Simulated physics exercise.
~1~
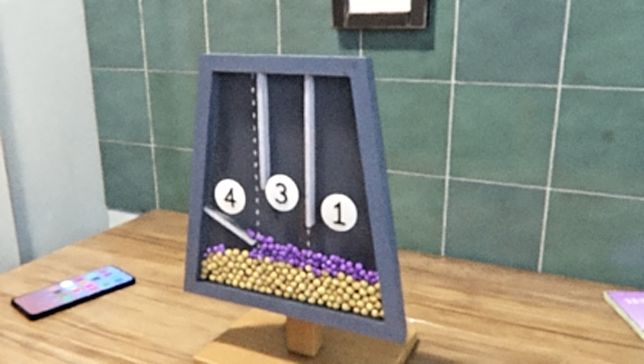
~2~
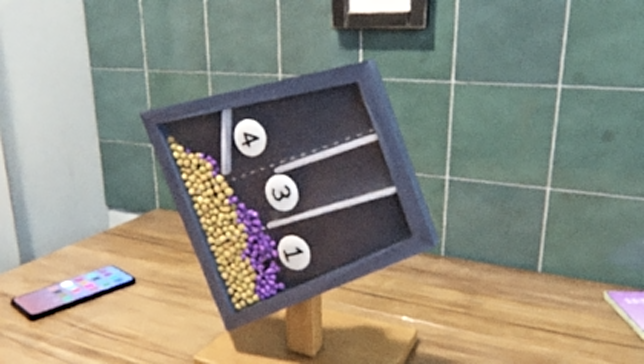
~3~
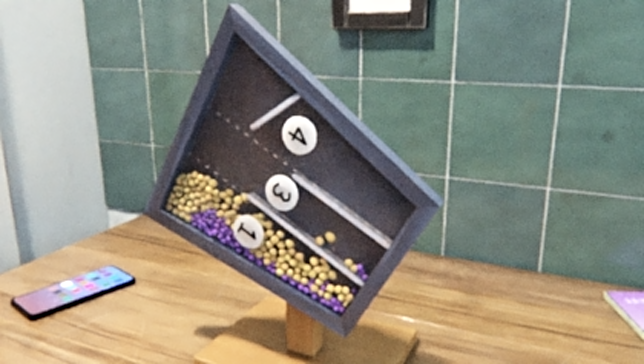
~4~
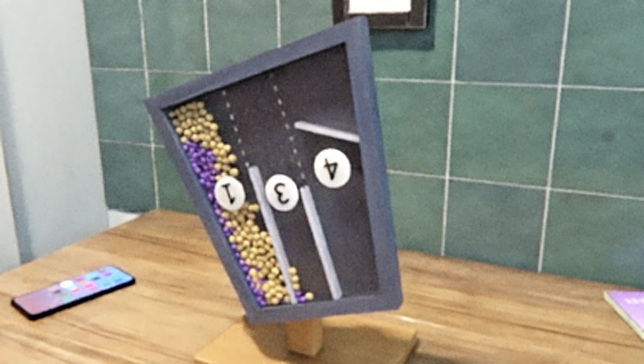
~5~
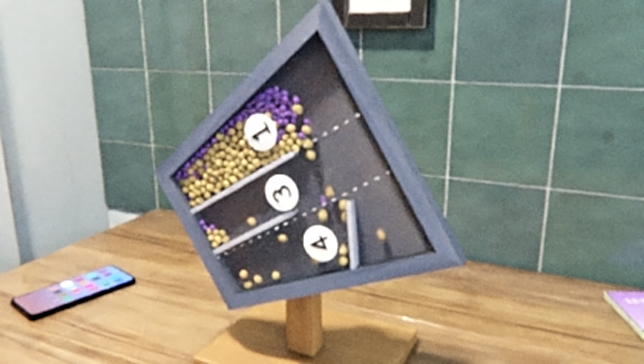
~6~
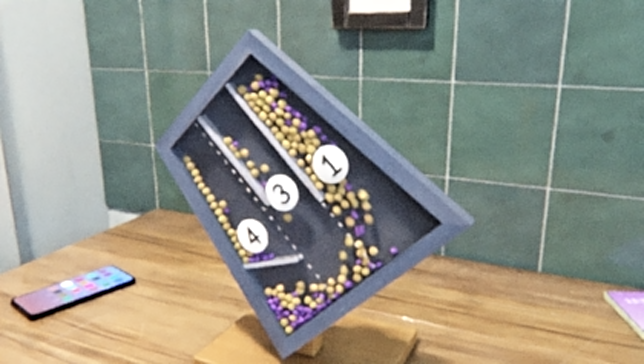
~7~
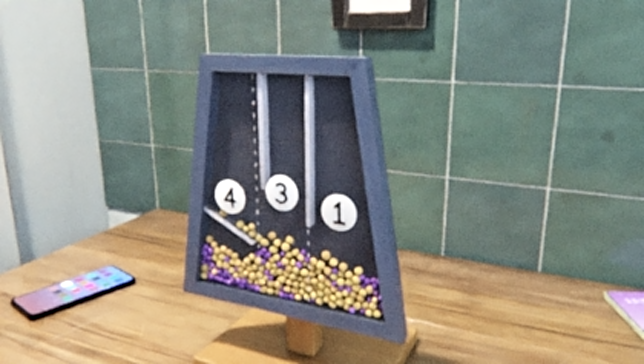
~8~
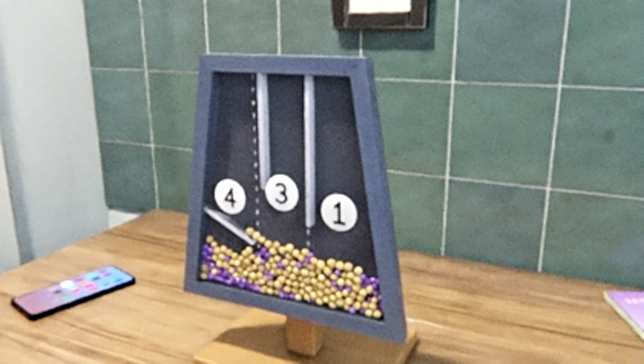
To begin with, a dark, clear-faced box stands upright on a wooden table, small purple beads resting on a bed of larger golden ones. It turns clockwise, and the beads slump against its left side, then slide into the low corner by the strip marked one. As the box goes on over, that strip carries most of them up high, while a few golden beads spill towards strip four. Further round, the heap pours down past the inner dividers. The box comes back upright and stays still, the beads now mixed along the bottom, with many purple ones at the left.
